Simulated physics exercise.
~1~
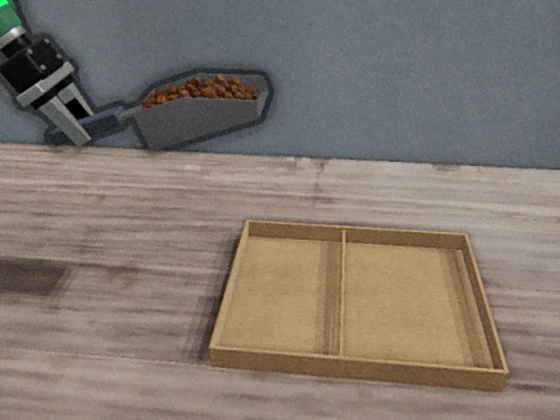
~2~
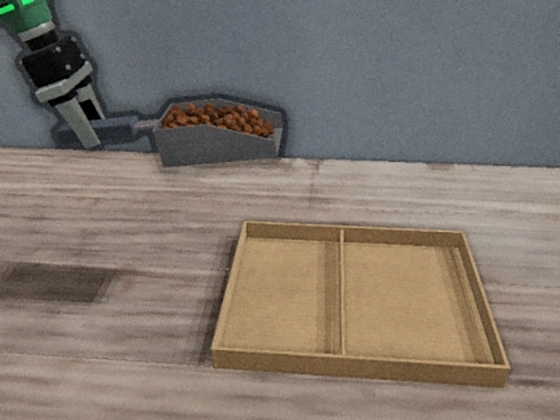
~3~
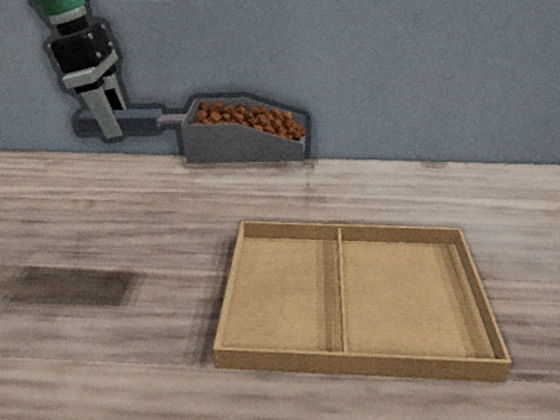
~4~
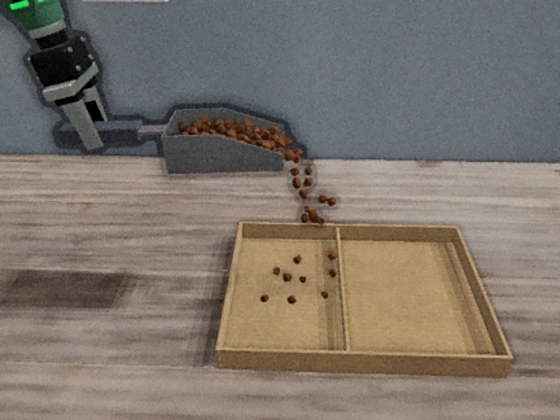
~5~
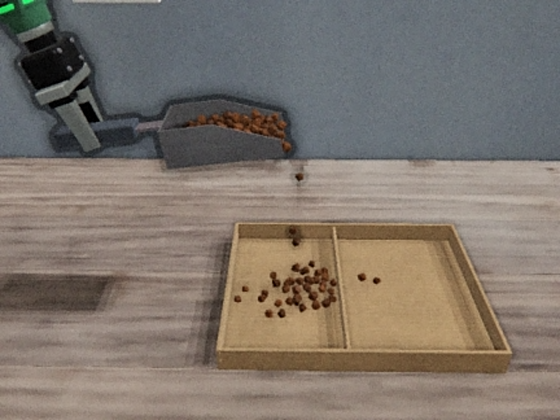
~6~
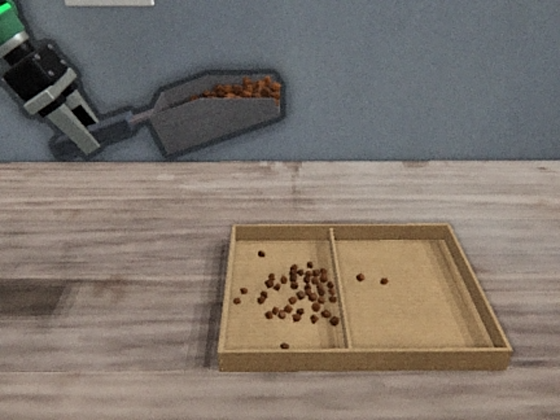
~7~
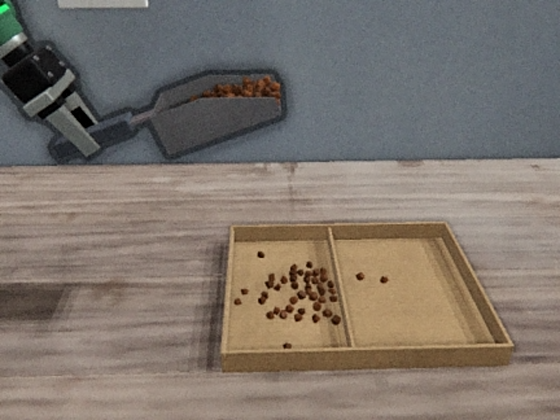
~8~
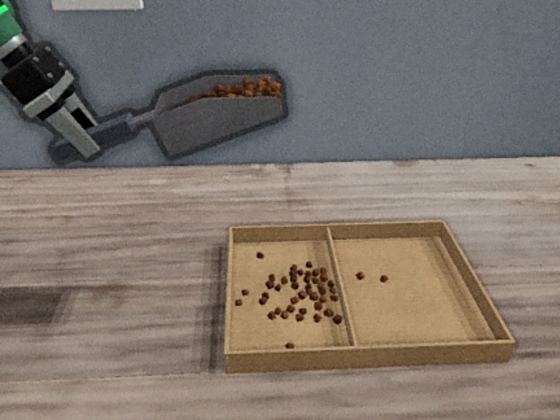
A grey scoop heaped with reddish-brown pellets hangs at the upper left, held by a black and silver robot arm with green lights. Seen from the front and slightly above, a shallow tan tray with one dividing wall sits on a greyish wooden surface before a blue-grey wall. The arm moves the scoop right and tips its open end downward, then draws it back left as pellets spill over the lip. They scatter mostly into the tray's left part, with two landing in the right. The scoop tilts back up and stops, still holding many pellets.
